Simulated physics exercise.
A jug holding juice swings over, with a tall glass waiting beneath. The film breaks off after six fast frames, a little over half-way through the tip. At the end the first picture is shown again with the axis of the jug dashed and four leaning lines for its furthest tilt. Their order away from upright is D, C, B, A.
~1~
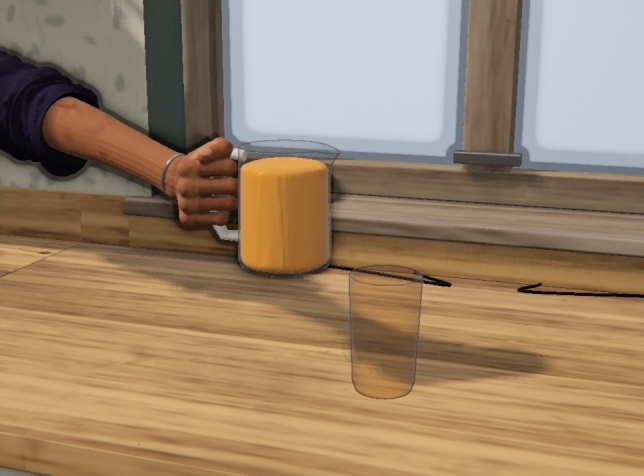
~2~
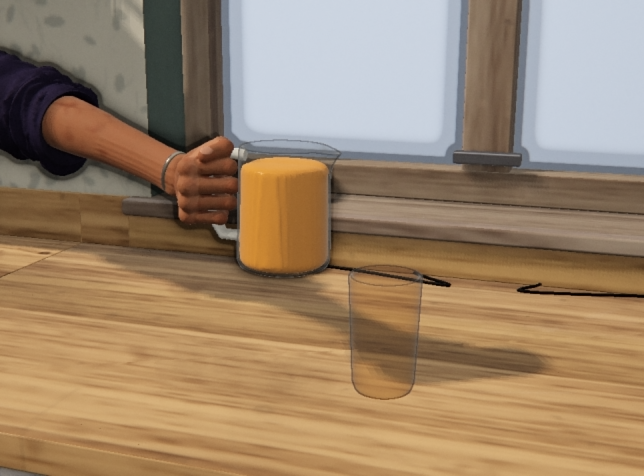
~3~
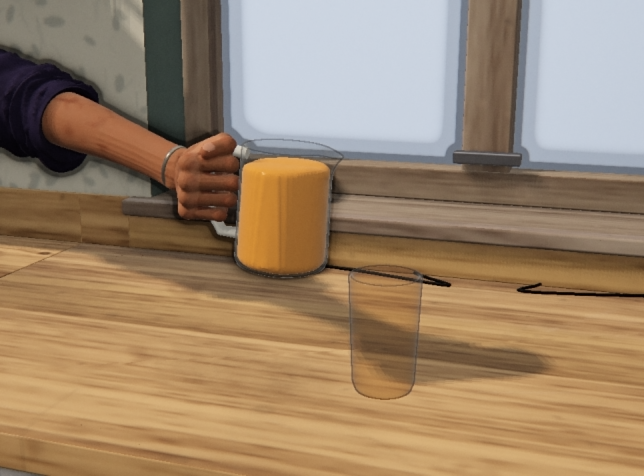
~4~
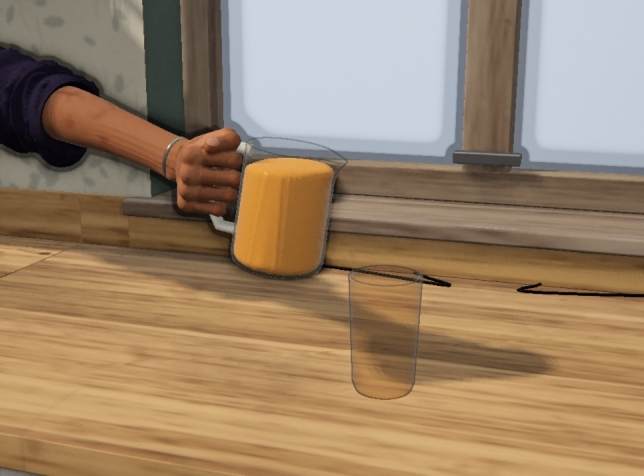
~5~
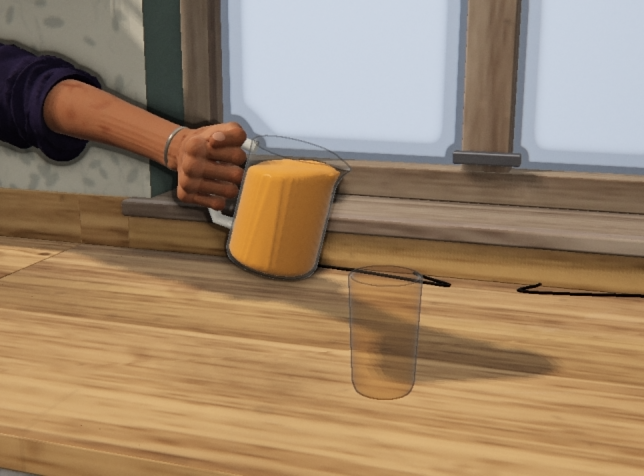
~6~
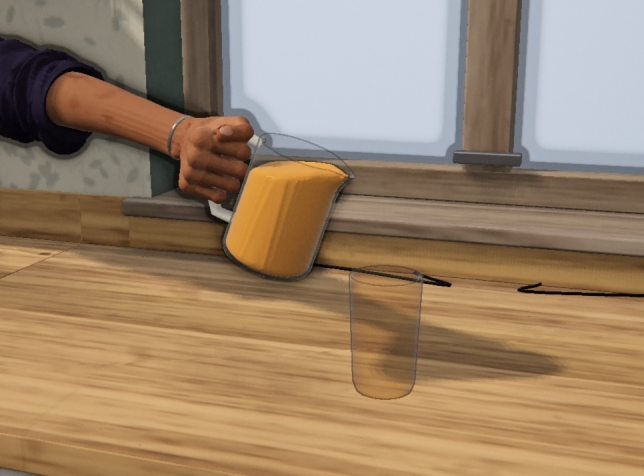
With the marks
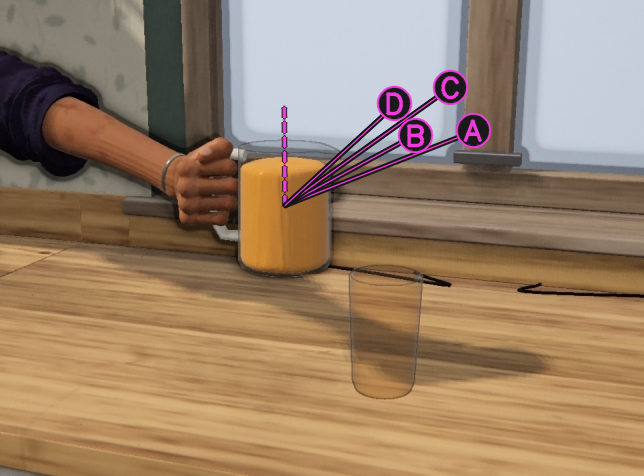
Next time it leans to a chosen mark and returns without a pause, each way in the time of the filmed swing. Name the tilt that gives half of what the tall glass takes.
Tilt B does it best.
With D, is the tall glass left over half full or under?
Under half.
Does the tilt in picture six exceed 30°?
No.
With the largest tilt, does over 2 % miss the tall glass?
No, it does not.
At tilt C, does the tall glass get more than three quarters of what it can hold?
No, less.
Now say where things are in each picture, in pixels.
In the first picture, upright, lip at (338, 152); rim of the tall glass round (386, 274); nothing has left yet.
In the second picture, upright, lip at (338, 154); nothing has left yet.
In the third picture, tipped about 4°, lip at (341, 157); nothing has left yet.
In the fourth picture, tipped about 9°, lip at (345, 162); nothing has left yet.
In the fifth picture, tipped about 14°, lip at (349, 169); nothing has left yet.
In the sixth picture, tipped about 20°, lip at (353, 177); nothing has left yet.
In magenta, A at (457, 137); B at (400, 142); C at (436, 97); D at (382, 116).
Choosing A, the tall glass ends with about 65 % of what it can hold.
Choosing B, the tall glass ends with about 50 % of what it can hold.
Choosing C, the tall glass ends with about 37 % of what it can hold.
Choosing D, the tall glass ends with about 27 % of what it can hold.
